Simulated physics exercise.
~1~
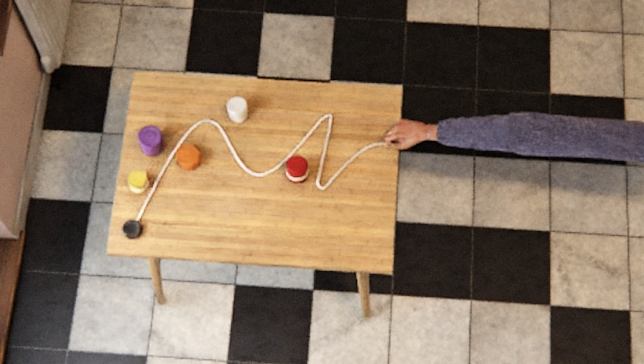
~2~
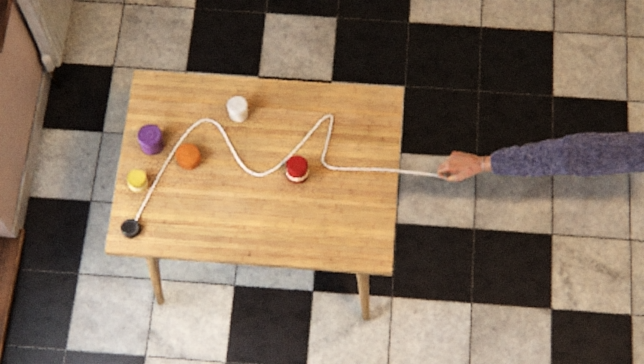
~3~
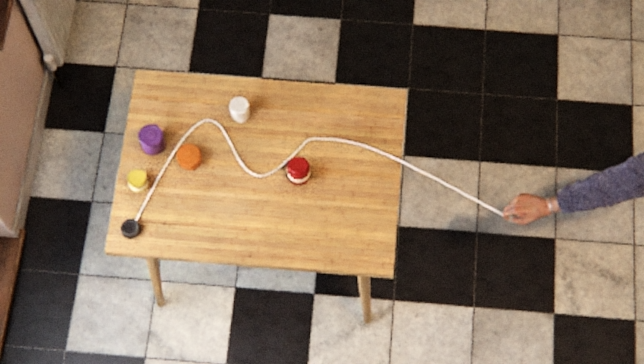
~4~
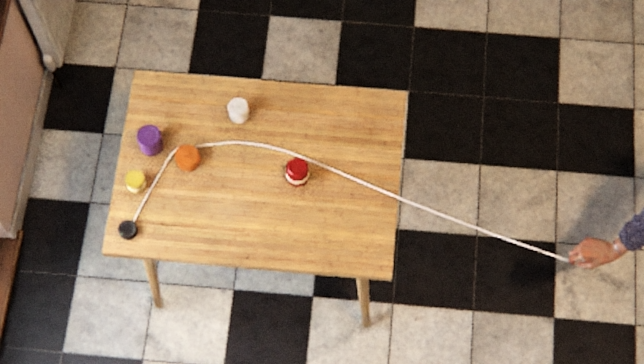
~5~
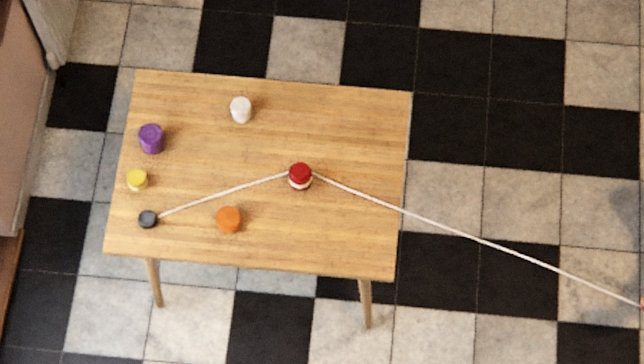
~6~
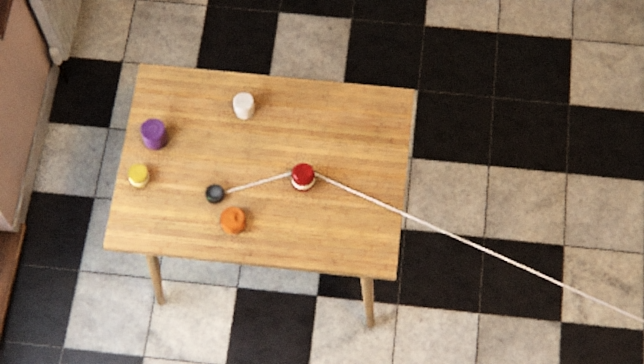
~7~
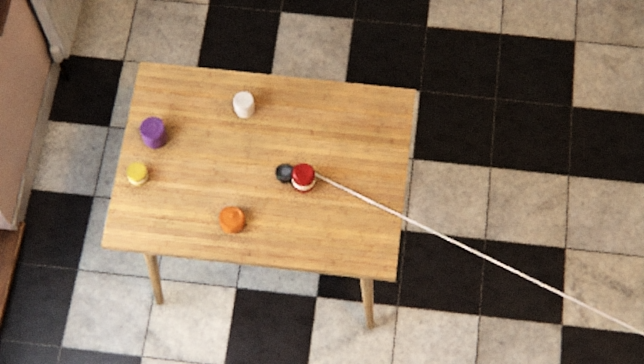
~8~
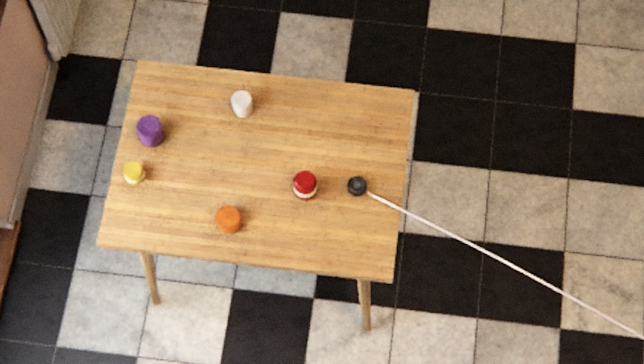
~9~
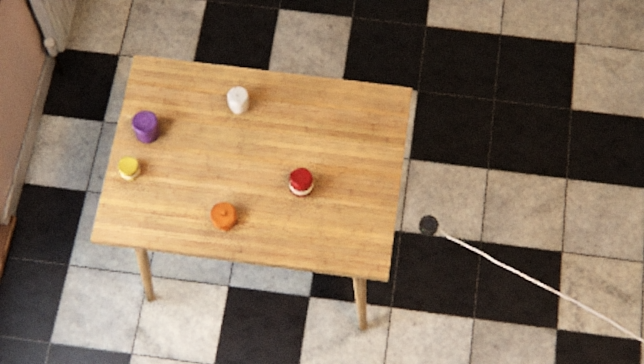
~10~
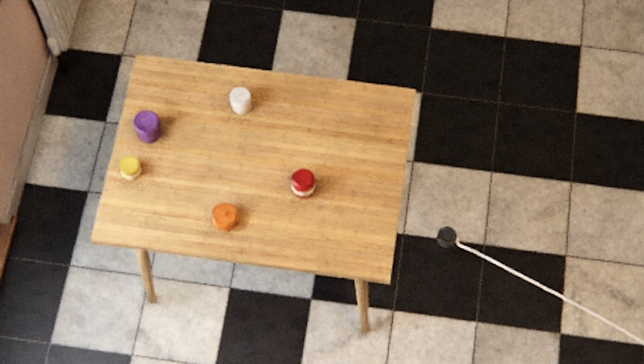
Hand pulling a white cord rightward across a wooden table, shifting an orange pot, until its black end piece slides off the edge.
